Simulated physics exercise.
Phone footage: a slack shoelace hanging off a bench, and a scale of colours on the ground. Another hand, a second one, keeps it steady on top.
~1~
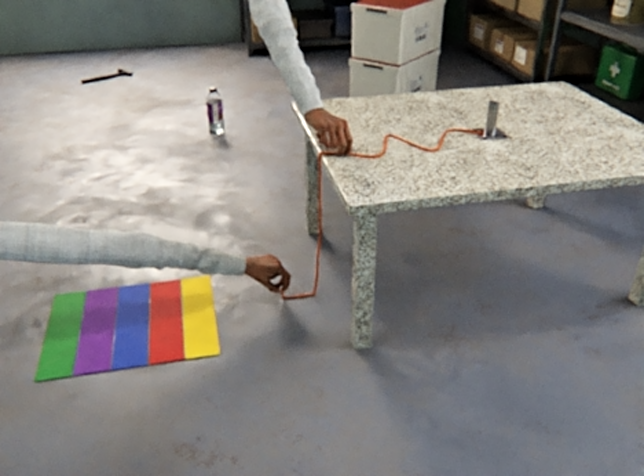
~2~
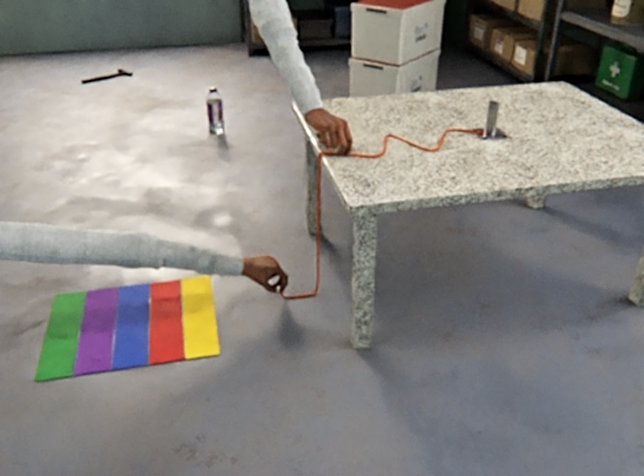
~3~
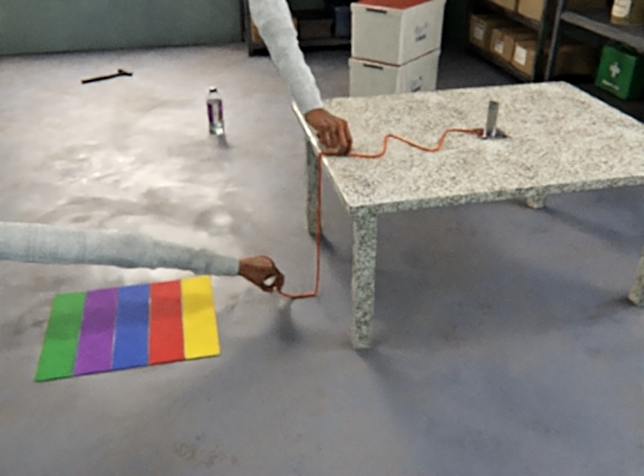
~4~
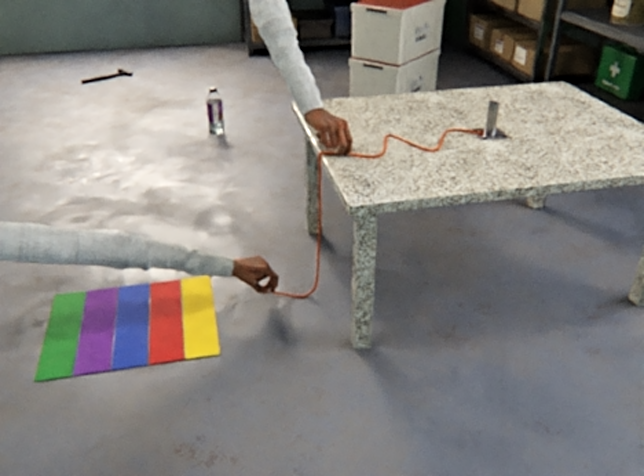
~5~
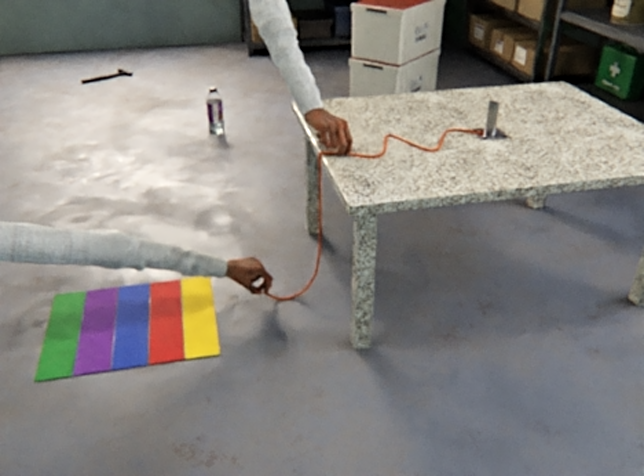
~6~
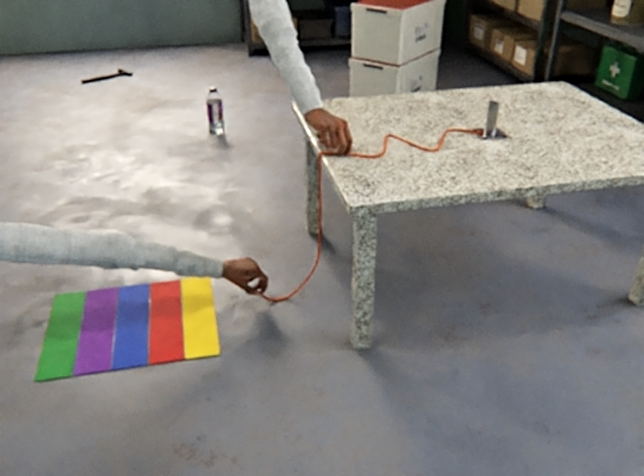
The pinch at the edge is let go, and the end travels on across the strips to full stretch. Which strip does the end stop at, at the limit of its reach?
It stops at the green strip.
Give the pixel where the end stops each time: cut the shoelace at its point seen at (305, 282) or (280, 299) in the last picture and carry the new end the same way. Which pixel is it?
The first cut gives (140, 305) and the second gives (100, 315).
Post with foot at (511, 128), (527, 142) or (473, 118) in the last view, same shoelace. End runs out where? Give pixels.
The three places are (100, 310), (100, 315) and (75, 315), in that order.
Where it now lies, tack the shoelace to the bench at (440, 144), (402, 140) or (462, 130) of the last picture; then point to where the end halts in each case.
The places are (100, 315), (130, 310) and (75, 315).
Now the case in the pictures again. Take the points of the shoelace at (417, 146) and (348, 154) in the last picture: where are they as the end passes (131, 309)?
First point (377, 145), second point (305, 214).
Soon after, end near (131, 309); over blue.
Then, end near (91, 314); over purple.
At full stretch, end near (67, 317); over green. It gets as far as the green strip.
